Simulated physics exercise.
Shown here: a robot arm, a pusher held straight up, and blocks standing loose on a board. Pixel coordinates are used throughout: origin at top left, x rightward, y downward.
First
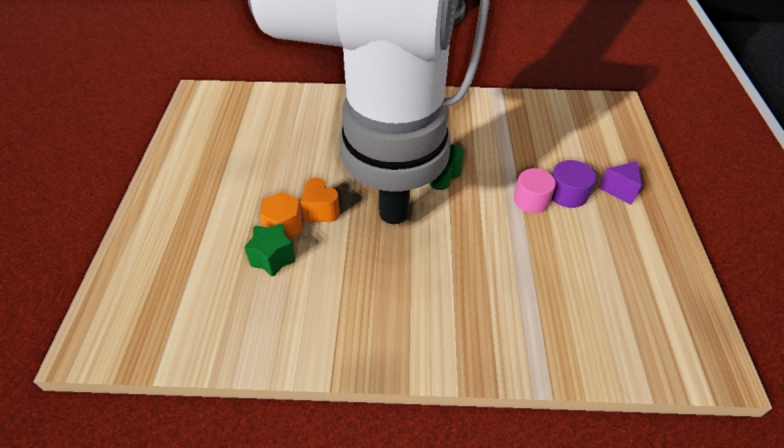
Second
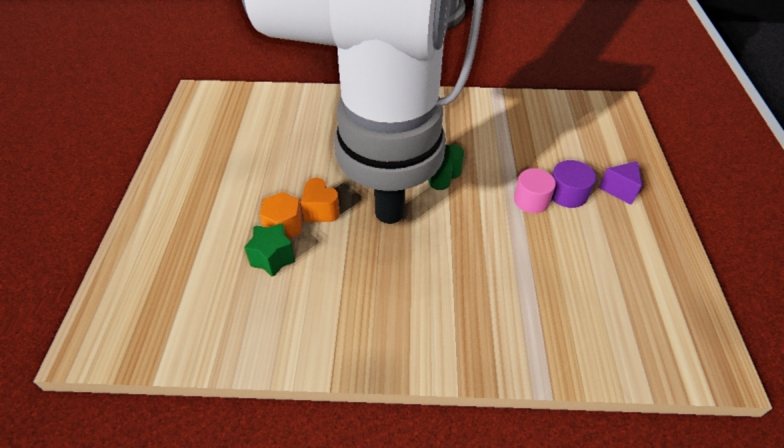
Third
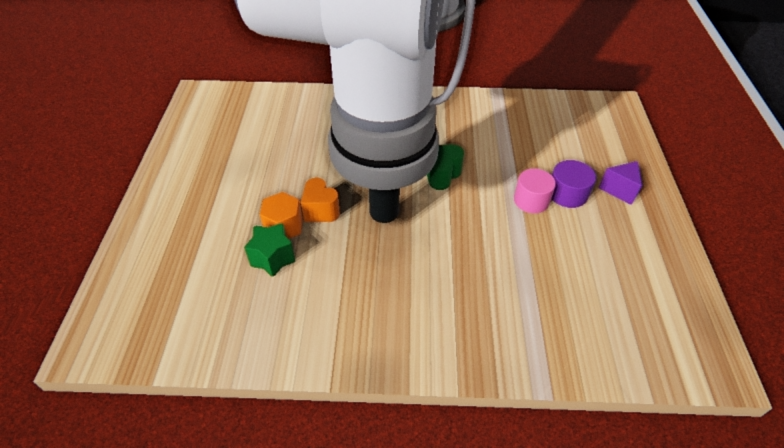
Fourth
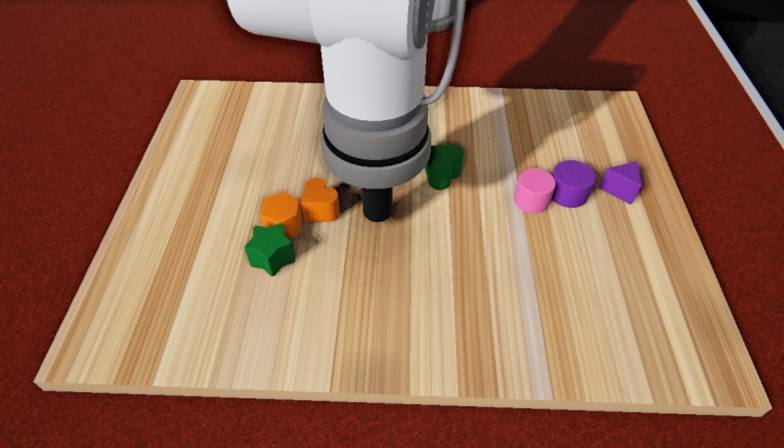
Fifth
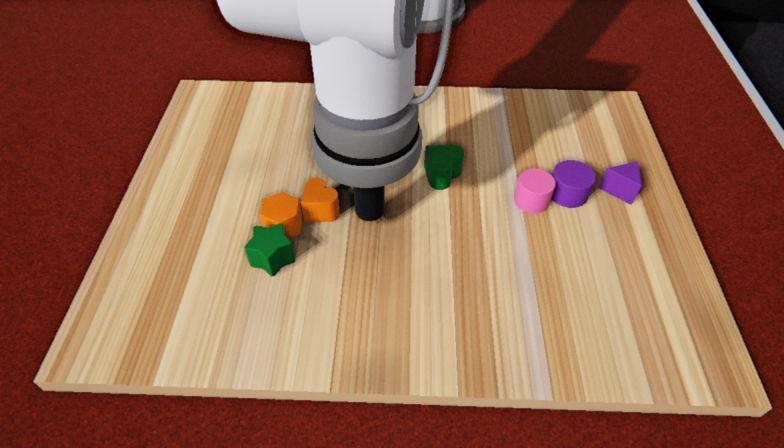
A white and grey robot arm with a black upright pusher drifts slightly left above a striped wooden board on a red surface, seen from a raised, fixed view. Two orange blocks and a green star sit left of it, a dark green block just right, and pink and purple blocks farther right. The pusher touches nothing, and every block stays still.
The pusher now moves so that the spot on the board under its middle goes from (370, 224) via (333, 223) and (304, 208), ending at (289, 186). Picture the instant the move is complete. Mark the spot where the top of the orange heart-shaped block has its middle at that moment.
The top centre is at (279, 148).
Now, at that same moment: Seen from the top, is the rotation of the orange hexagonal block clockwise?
Answer: No.
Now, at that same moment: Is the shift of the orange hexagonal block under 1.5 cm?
Answer: Yes.
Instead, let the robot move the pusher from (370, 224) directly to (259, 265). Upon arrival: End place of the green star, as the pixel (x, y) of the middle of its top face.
My estimate: (219, 253).
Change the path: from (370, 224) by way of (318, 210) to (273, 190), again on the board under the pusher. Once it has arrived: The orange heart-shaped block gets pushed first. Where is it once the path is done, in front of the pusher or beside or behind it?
Carried ahead at the end.
The first path, step by step. One third of the way, pusher at (330, 210); orange heart-shaped block at (309, 186), turned 20° anticlockwise.
Two thirds of the way, pusher at (301, 195); orange hexagonal block at (271, 205), turned 30° anticlockwise; orange heart-shaped block at (292, 169), turned 15° anticlockwise.
At the end, pusher at (286, 173); green star unmoved; orange hexagonal block at (271, 205), turned 30° anticlockwise; orange heart-shaped block at (279, 148), turned 15° anticlockwise.
